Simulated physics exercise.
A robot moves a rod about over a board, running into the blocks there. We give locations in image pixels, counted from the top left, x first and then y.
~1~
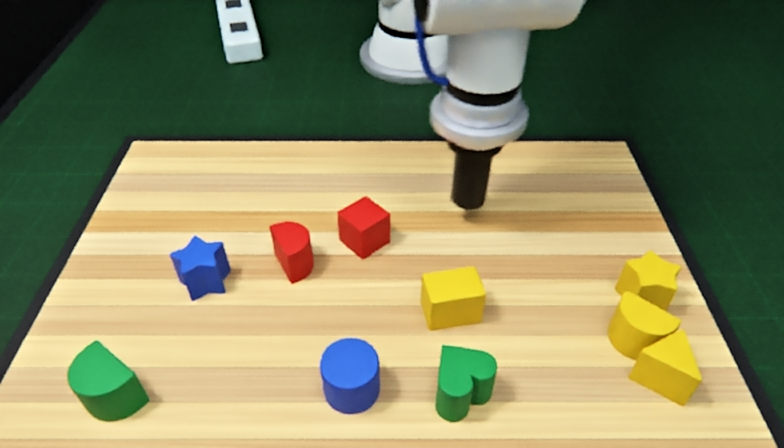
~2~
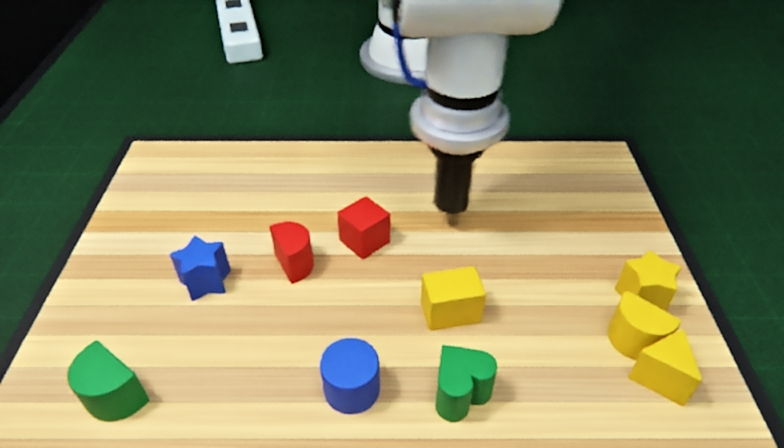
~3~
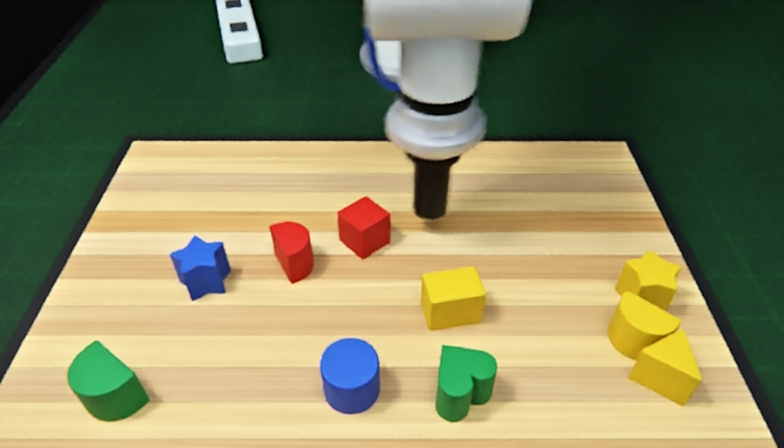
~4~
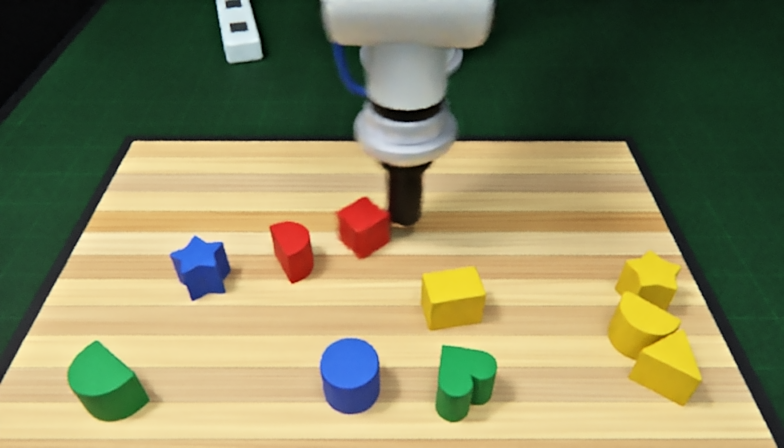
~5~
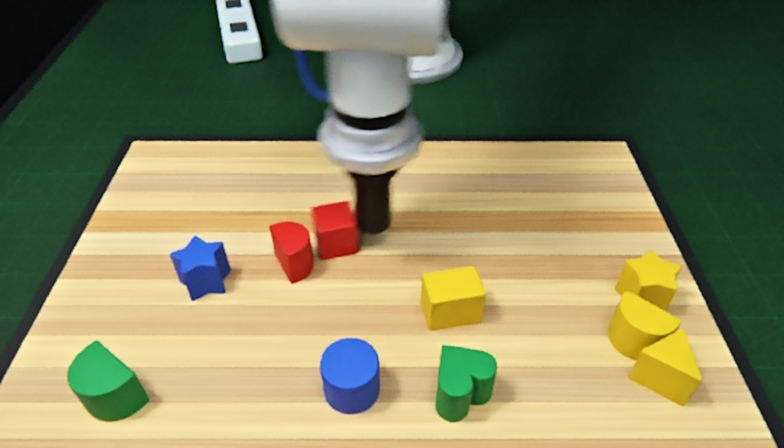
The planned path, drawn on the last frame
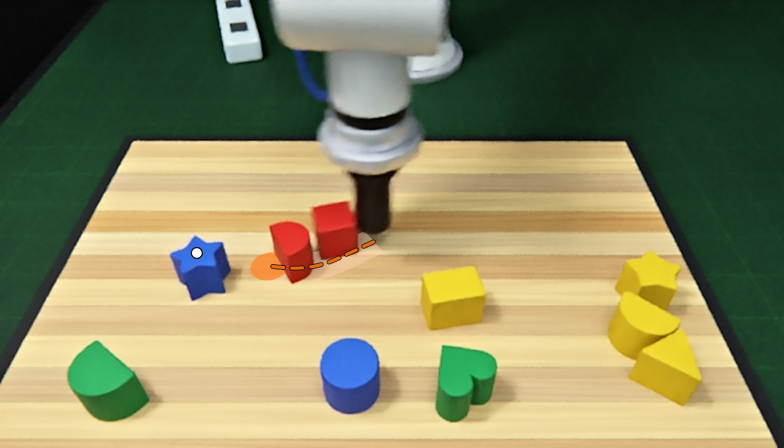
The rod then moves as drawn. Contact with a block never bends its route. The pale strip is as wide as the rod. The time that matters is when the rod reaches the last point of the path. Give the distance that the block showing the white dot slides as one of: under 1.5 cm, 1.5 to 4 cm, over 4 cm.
That one ends up 1.5 to 4 cm from where it is now.
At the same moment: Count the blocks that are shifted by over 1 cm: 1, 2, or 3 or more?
Three or more will move.
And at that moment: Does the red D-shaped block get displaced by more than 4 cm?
Yes
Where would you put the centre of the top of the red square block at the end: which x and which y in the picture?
Around (257, 212).
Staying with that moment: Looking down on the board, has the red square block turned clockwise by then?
That would be a yes.
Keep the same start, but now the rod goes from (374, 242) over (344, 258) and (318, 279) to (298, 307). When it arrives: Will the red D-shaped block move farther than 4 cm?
No, that is not what happens.
Drawn move, from (374, 242) through (342, 256) and (307, 267) to (269, 266); the dot is on the blue star.
On the path given first. One third of the way, rod (340, 238); red D-shaped block (261, 240), turned 25° anticlockwise; red square block (302, 222), turned 35° clockwise.
Two thirds of the way, rod (303, 249); red D-shaped block (246, 243), turned 60° anticlockwise; red square block (276, 220), turned 60° clockwise.
At the end, rod (265, 248); blue star (172, 256), turned 20° anticlockwise; red D-shaped block (219, 242), turned 65° anticlockwise; red square block (257, 212), turned 85° clockwise.
